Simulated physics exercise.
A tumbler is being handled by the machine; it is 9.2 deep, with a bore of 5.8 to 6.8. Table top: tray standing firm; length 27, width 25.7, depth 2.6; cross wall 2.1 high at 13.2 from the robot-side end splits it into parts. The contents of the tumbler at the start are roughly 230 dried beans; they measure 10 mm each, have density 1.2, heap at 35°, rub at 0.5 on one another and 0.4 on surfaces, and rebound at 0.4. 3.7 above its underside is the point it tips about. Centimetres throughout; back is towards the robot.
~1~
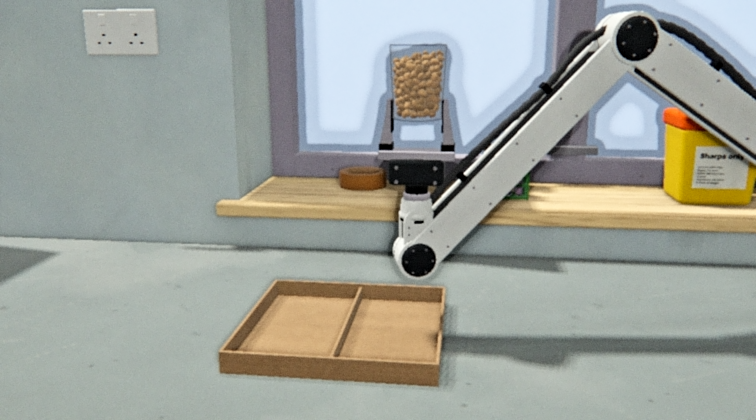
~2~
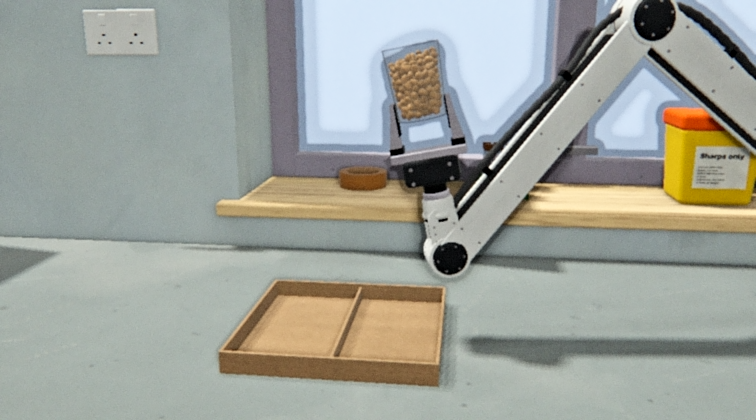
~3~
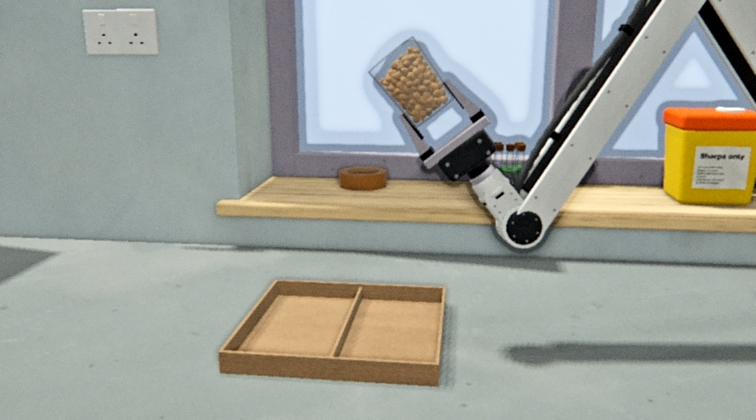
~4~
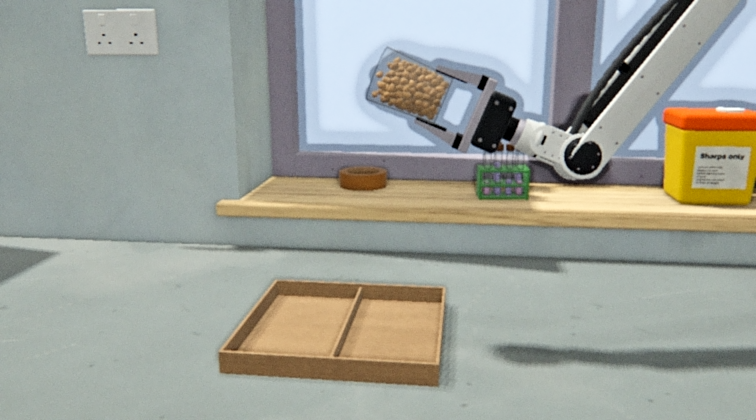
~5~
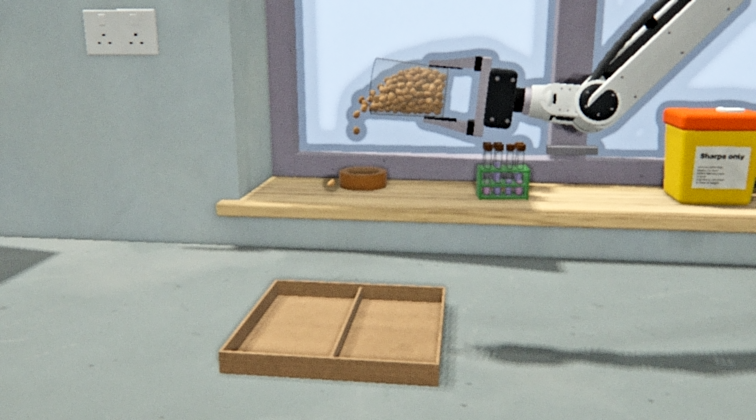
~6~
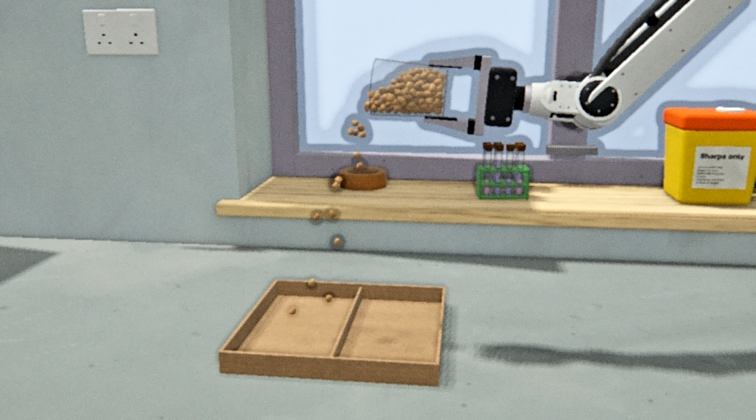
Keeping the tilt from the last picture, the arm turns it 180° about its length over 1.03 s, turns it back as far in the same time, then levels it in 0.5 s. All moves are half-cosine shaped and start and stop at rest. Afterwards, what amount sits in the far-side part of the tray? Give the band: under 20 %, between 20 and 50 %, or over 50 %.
The share is between 20 and 50 %.
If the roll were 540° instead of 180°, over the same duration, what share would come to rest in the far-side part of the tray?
I'd expect some 55 per cent.
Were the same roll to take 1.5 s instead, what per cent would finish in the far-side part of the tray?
Around 30 %.
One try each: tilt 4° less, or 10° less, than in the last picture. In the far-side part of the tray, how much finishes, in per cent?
I'd expect some 25 per cent, then some 15 per cent.
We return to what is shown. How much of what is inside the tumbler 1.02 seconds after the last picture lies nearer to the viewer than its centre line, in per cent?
I'd put it at about 60 per cent.
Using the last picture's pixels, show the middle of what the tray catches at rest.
It's centred about (306, 328).
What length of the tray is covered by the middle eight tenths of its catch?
Roughly 18 centimetres.
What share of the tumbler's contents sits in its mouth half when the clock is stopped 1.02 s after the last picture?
40 %, about.
Then, 1.02 s after the last picture, tipped 86°, highest piece 37 above the table; 171 in the tumbler, 41 in the far-side part, 10 in the robot-side part, 9 in flight or on a rim.
Then, 2.05 s after the last picture, tipped 86°, highest piece 37 above the table; 138 in the tumbler, 71 in the far-side part, 17 in the robot-side part, 5 in flight or on a rim.
Then, 2.76 s after the last picture, upright, highest piece 38 above the table; 137 in the tumbler, 76 in the far-side part, 18 in the robot-side part.
Then, 3.46 s after the last picture, upright, highest piece 38 above the table; 137 in the tumbler, 76 in the far-side part, 18 in the robot-side part.
Final count, 137 in the tumbler, 76 in the far-side part, 18 in the robot-side part. That is 33 % in the far-side part of the tray.
